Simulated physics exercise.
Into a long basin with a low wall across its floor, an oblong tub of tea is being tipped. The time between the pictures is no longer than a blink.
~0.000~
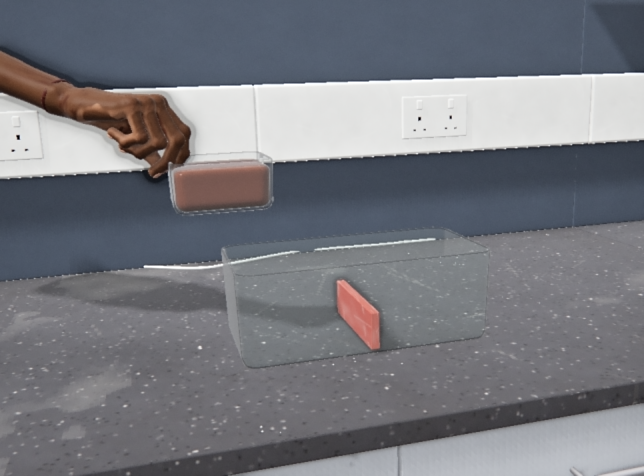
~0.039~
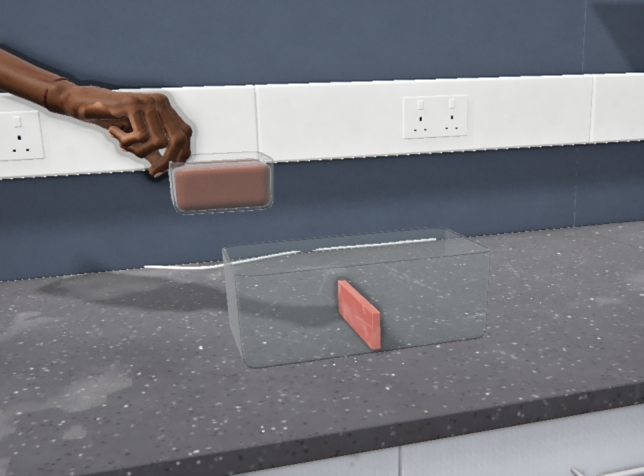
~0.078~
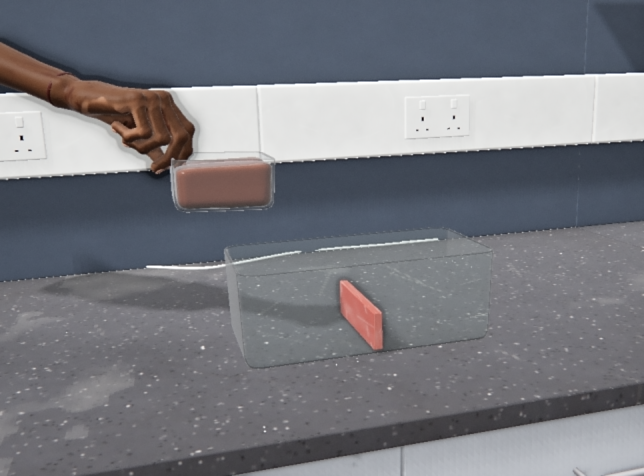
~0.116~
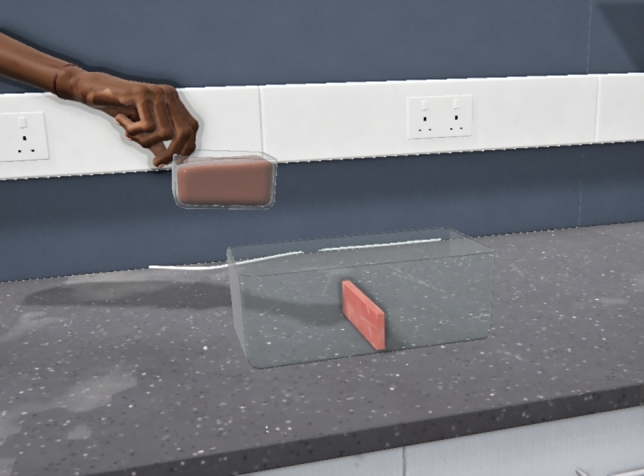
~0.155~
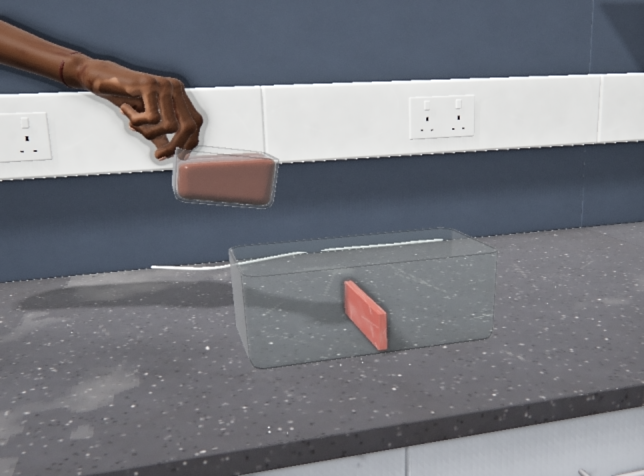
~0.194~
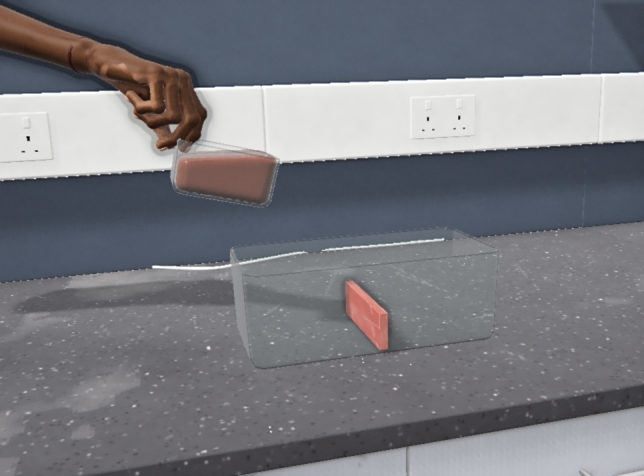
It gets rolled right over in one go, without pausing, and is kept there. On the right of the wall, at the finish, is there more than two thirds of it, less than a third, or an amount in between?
There is an amount in between there.
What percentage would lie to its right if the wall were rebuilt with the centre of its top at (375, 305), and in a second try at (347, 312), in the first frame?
It works out to around 20 per cent for the first and around 65 per cent for the second.
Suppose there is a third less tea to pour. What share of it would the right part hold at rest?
Near 15 in a hundred.
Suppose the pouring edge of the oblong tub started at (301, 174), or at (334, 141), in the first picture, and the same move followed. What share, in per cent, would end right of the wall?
It would come to near 85 per cent, and then near 90 per cent.
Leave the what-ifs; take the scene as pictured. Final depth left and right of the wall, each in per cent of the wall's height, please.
The left part 20 per cent, the right part 20.
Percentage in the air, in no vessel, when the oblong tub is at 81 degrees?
Airborne share: Approx. 50 %.
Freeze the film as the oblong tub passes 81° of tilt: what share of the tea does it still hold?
It still holds close to 40 per cent at that lean.
A moment on, the oblong tub is tipped on its side and 40 per cent is still to pour, 11 is left of the wall and 0 right of it.
Next, the oblong tub is tipped right over and 3 per cent is still to pour, 35 is left of the wall and 52 right of it.
Then the oblong tub is tipped right over and 0 per cent is still to pour, 47 is left of the wall and 50 right of it.
Later the oblong tub is tipped right over and 0 per cent is still to pour, 48 is left of the wall and 50 right of it.
Finally, 48 per cent lies left of the wall, 50 right of it and 2 outside.
